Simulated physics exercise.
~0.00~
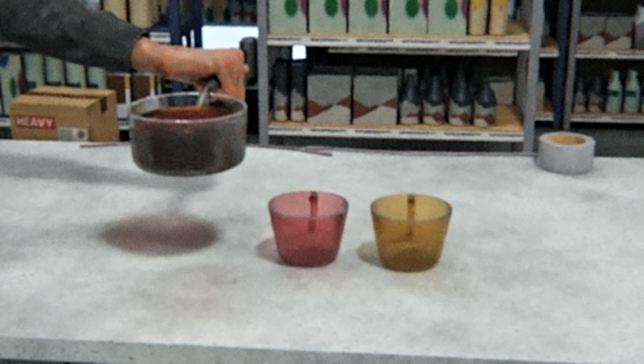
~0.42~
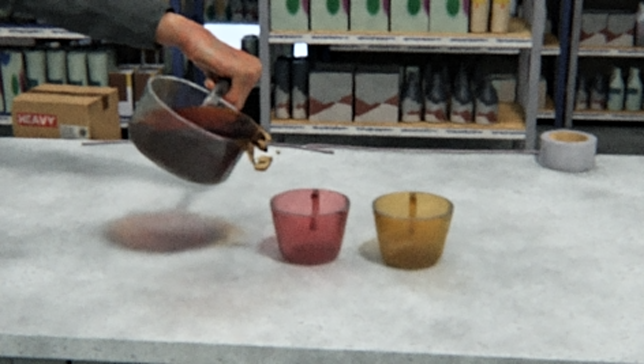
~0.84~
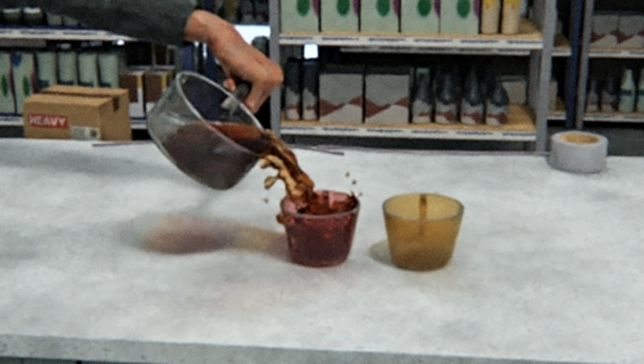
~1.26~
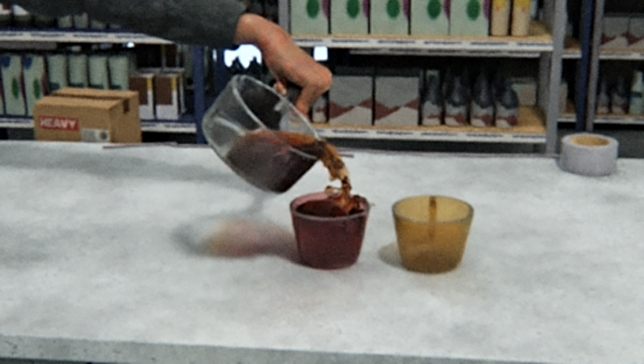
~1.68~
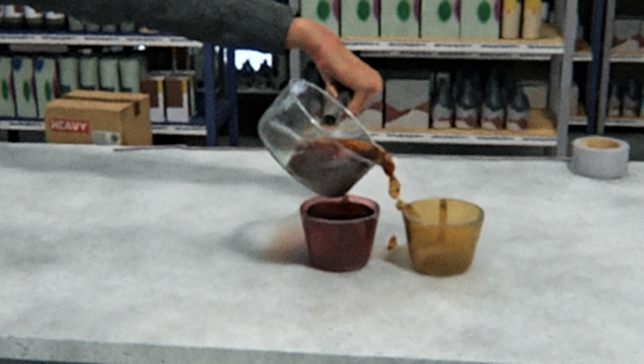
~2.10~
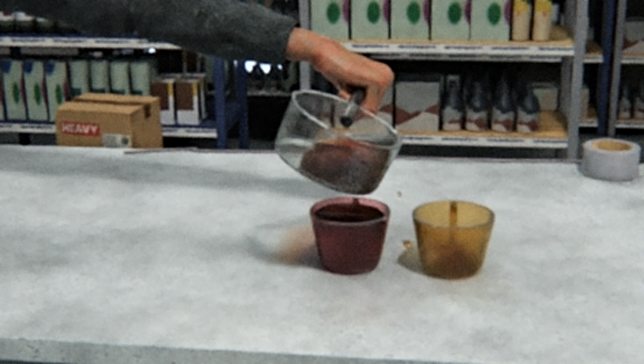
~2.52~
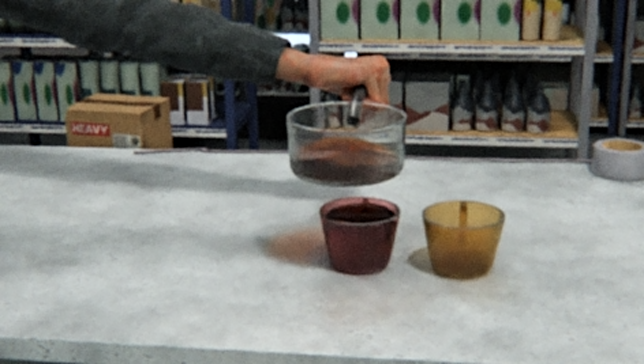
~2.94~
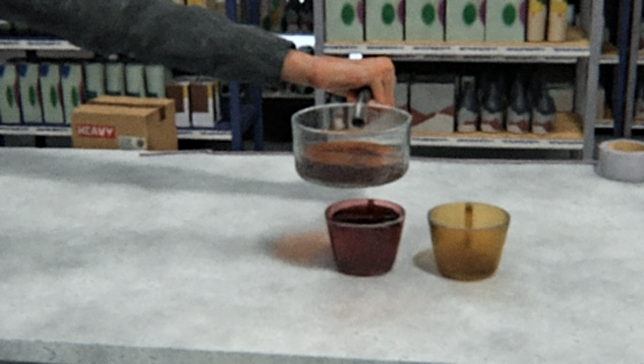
A hand tilted a glass saucepan of dark tea over a red cup on a pale work surface, filling it, then moved right with some splashing beside the amber cup before levelling the pan, which still held some tea above the red cup.
